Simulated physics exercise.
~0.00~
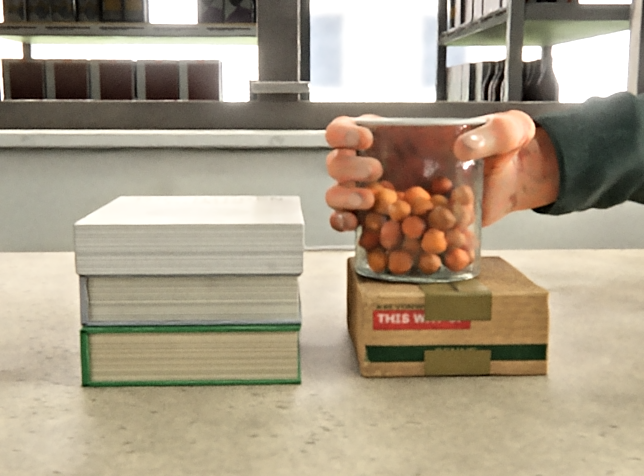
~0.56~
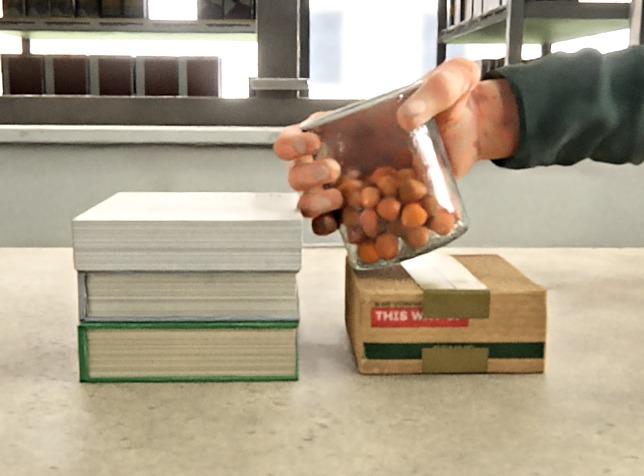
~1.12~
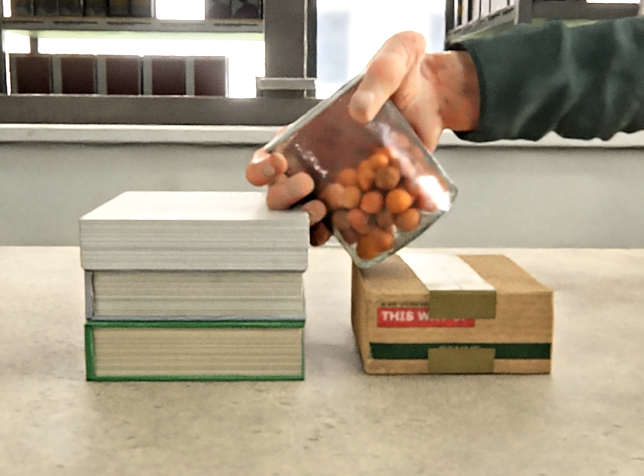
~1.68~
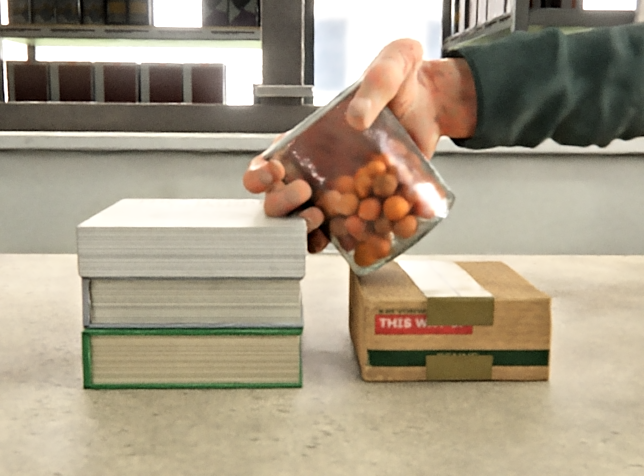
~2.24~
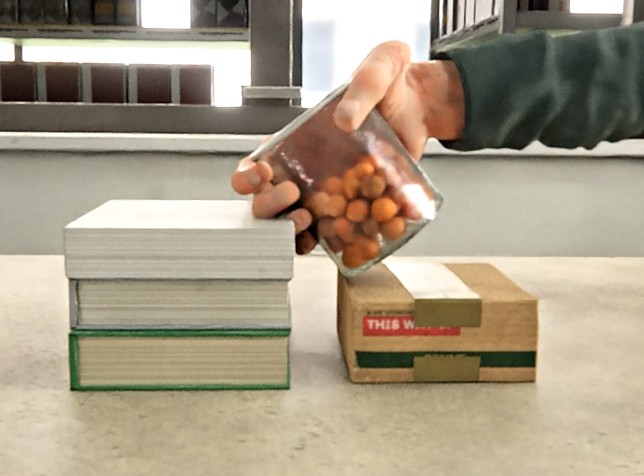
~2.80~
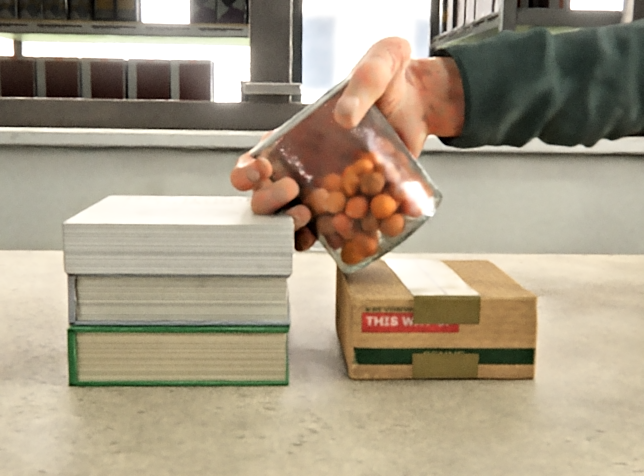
At first, a hand in a dark green sleeve holds a clear glass of small orange-brown balls upright on a cardboard box, to the right of a stack of three books. The hand then lifts the glass a little and tips it to the left, toward the books. It moves further left and leans more steeply, while the balls shift inside. After that, the hand keeps the glass nearly still in its slanted position, apart from a slight sway of the view. At the end, the tilted glass is held against the top edge of the books with all the balls still inside.
